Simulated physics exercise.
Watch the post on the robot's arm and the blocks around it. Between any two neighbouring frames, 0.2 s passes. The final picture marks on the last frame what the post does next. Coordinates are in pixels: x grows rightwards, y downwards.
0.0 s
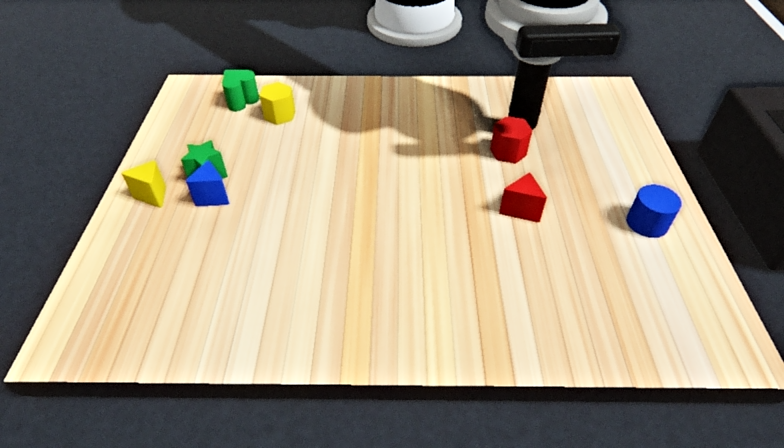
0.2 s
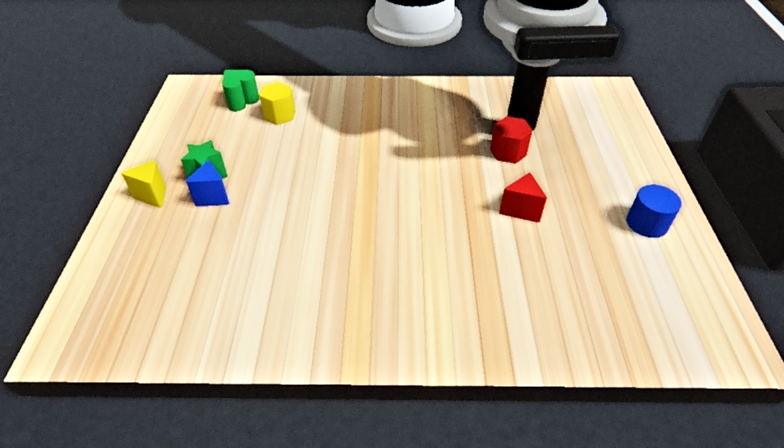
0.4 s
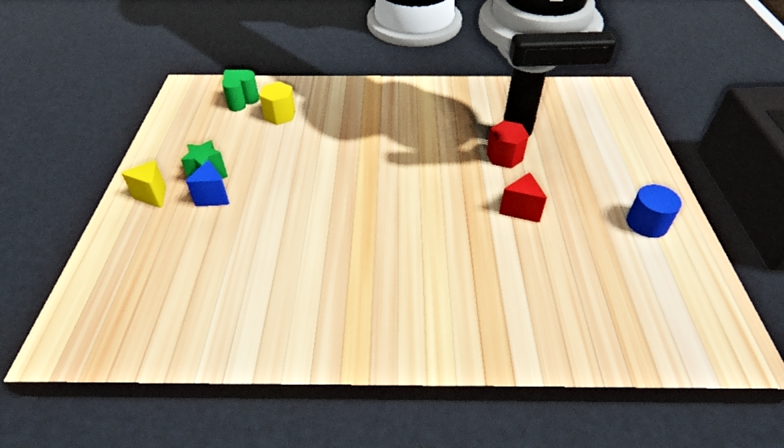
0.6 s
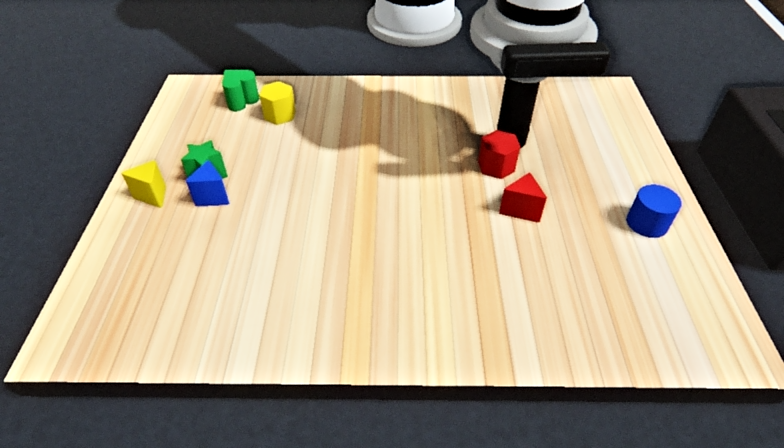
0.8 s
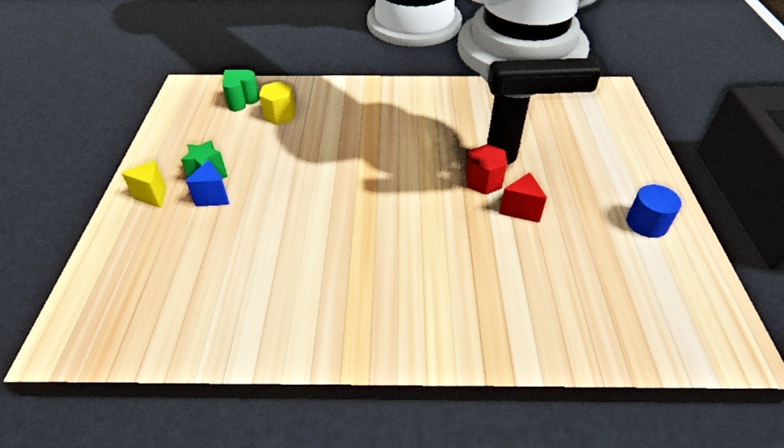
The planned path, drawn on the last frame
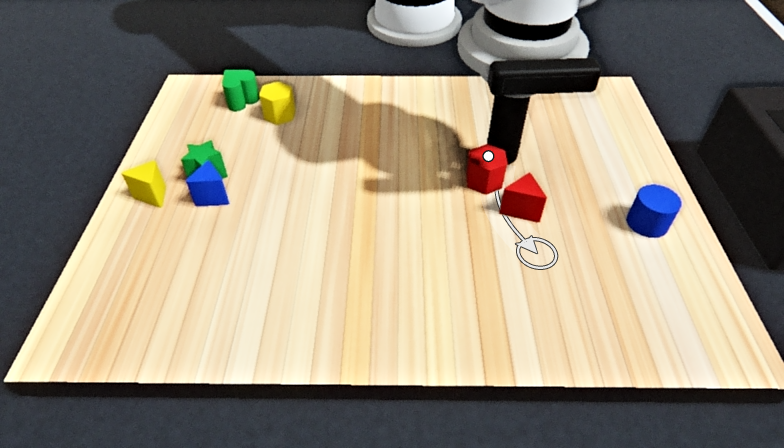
A black post on a robot's arm starts beside a red hexagonal block on a pale wooden board, seen from a fixed, raised view. A red triangle sits just below, a blue cylinder to the right, and green, yellow and blue blocks at the left. After a brief pause, the post pushes the hexagon down and left, close to the triangle, while the other blocks stay put.
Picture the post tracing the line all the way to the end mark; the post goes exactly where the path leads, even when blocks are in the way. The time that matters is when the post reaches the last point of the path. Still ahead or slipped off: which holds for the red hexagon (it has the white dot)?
I think the post loses the red hexagon somewhere along the way.
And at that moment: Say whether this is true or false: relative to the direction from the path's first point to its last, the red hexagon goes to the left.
The statement is false.
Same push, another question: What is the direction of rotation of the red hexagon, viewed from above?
Looking from above, the answer is clockwise.
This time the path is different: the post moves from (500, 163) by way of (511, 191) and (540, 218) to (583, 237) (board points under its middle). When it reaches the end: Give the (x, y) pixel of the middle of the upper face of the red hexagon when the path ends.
(482, 170)
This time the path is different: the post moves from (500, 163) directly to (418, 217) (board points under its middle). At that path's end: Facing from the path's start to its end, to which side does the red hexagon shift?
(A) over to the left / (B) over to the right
That would be A.
Path on the board, from (500, 163) via (497, 191) and (509, 222), ending at (537, 253); the dot is on the red hexagon.
What follows on the original path. One third of the way, post at (498, 184); red hexagon at (472, 180), turned 40° clockwise.
Two thirds of the way, post at (510, 215); red hexagon at (468, 187), turned 70° clockwise; red triangle at (547, 204), turned 45° anticlockwise.
At the end, post at (539, 246); red hexagon at (468, 187), turned 70° clockwise; red triangle at (567, 213), turned 75° anticlockwise.
